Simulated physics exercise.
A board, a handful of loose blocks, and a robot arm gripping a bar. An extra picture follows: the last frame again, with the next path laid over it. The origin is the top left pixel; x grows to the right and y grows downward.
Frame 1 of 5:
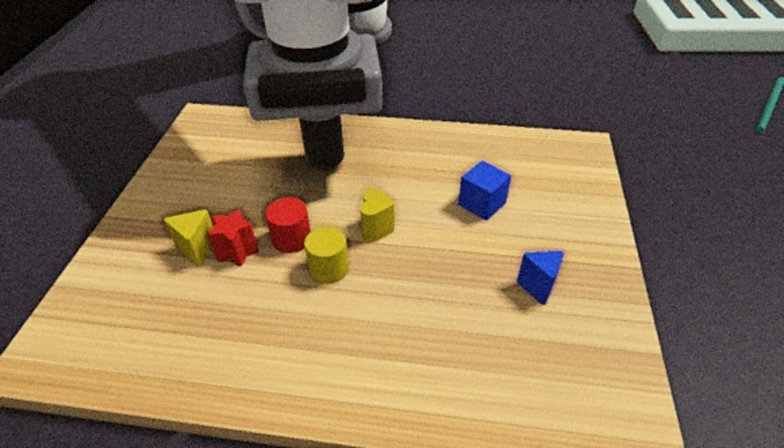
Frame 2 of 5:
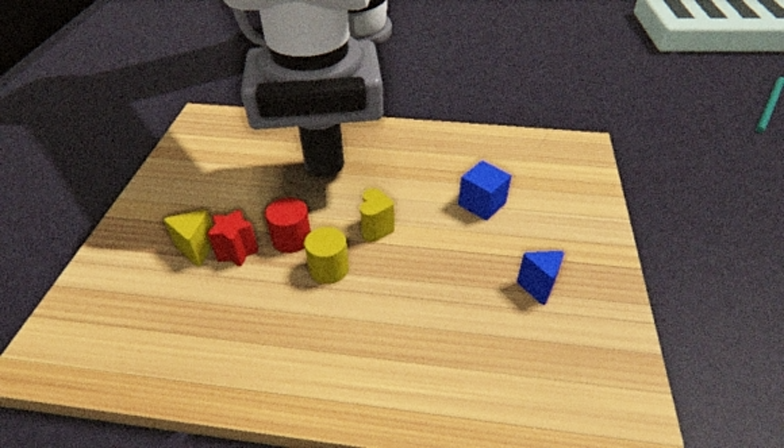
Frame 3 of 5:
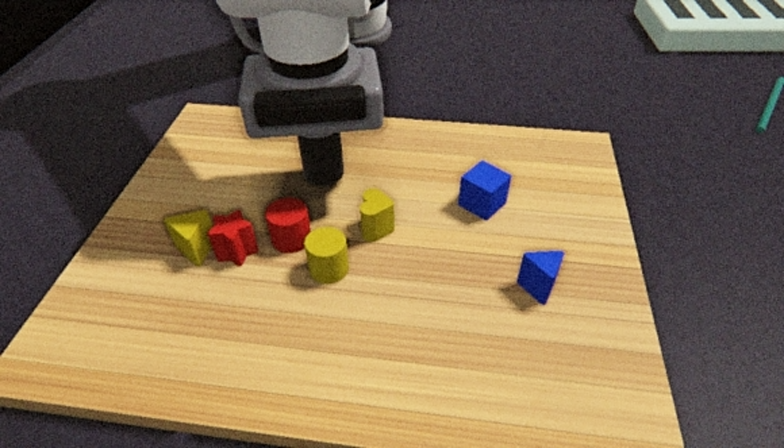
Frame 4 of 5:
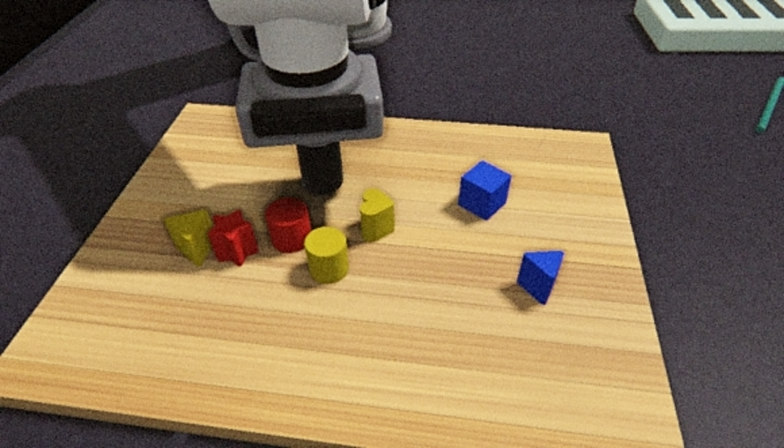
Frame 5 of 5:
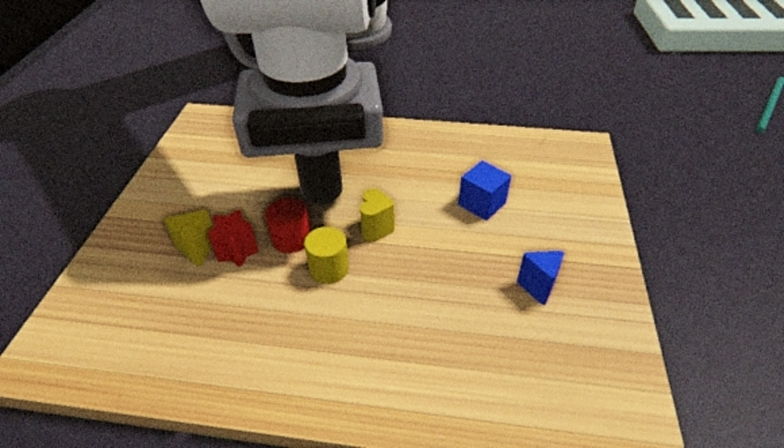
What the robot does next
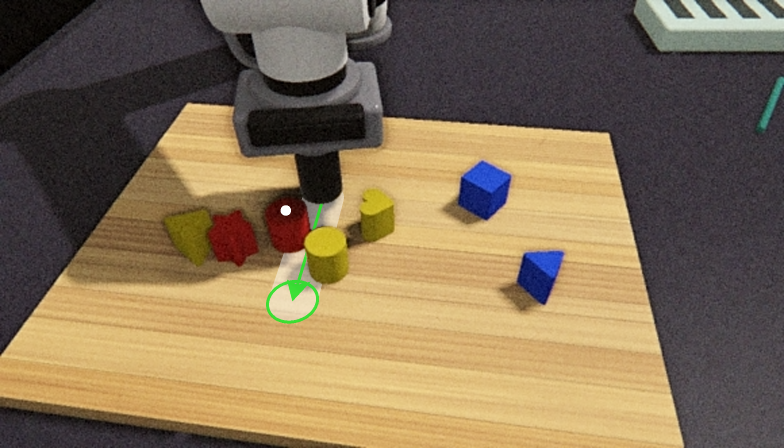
The clip opens on a robot arm holding a dark bar upright over a wooden board with red, yellow and blue blocks. The arm moves the bar a short way toward the viewer, bringing its lower end close behind the red and yellow cylinders, while the blocks stay still.
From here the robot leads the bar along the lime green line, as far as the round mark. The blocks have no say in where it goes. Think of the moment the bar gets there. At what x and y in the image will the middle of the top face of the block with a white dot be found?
I think it will end close to (246, 249).
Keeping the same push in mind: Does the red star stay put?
Yes, that is what happens.
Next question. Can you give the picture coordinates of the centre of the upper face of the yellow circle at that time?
The yellow circle ends near (336, 269).
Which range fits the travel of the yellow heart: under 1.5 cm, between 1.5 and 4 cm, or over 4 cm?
If I had to pick, the yellow heart travels less than 1.5 cm here.
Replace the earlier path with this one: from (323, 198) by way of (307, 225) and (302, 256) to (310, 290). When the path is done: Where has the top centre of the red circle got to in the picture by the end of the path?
I'd expect the centre of its top face to be at (251, 257).
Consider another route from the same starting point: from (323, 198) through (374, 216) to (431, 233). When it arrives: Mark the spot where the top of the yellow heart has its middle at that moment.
Somewhere near (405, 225).
The drawn path runs straight from (323, 198) to (293, 301); the dot is on the red circle.
What follows on the original path. One third of the way, bar at (313, 220); red circle at (274, 223).
Two thirds of the way, bar at (302, 255); red circle at (251, 245); yellow circle at (331, 257).
At the end, bar at (291, 293); red star not moved; red circle at (246, 249); yellow circle at (336, 269); yellow heart not moved.
